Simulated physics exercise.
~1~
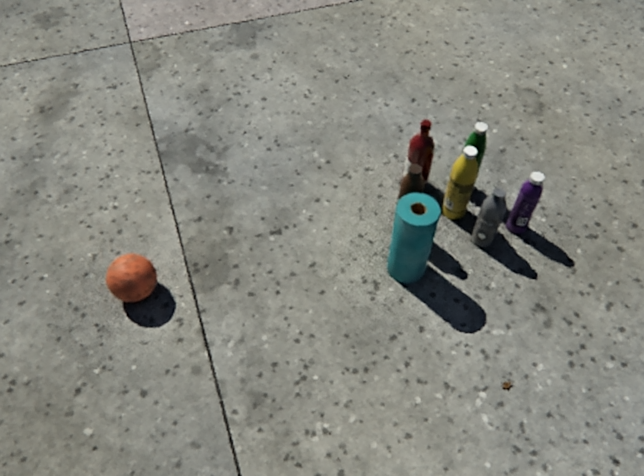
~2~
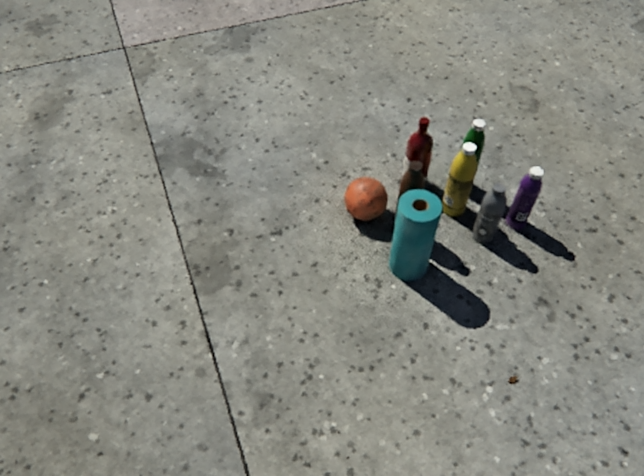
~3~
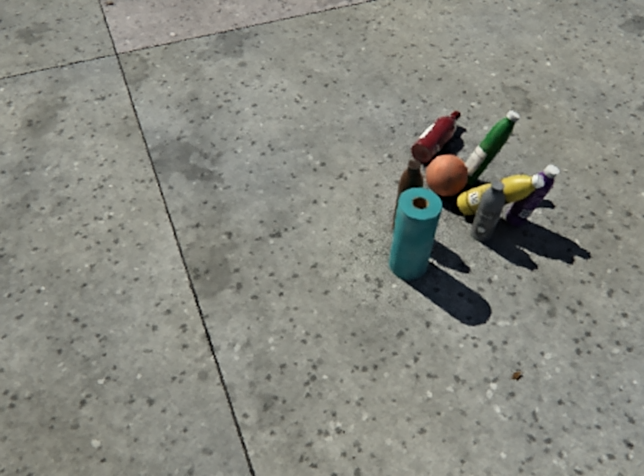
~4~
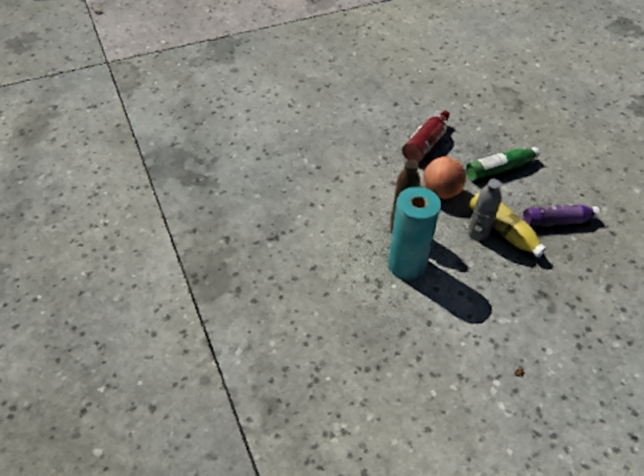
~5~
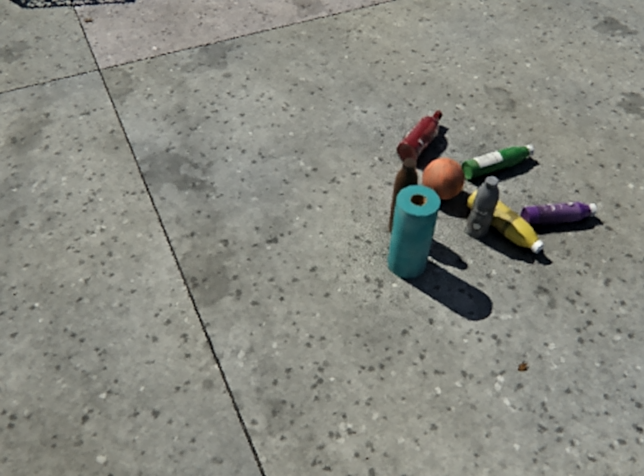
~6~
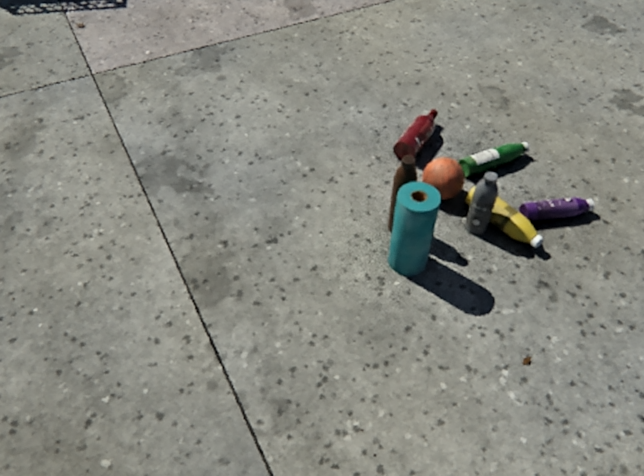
An orange ball rolls right into a group of bottles and knocks four over.
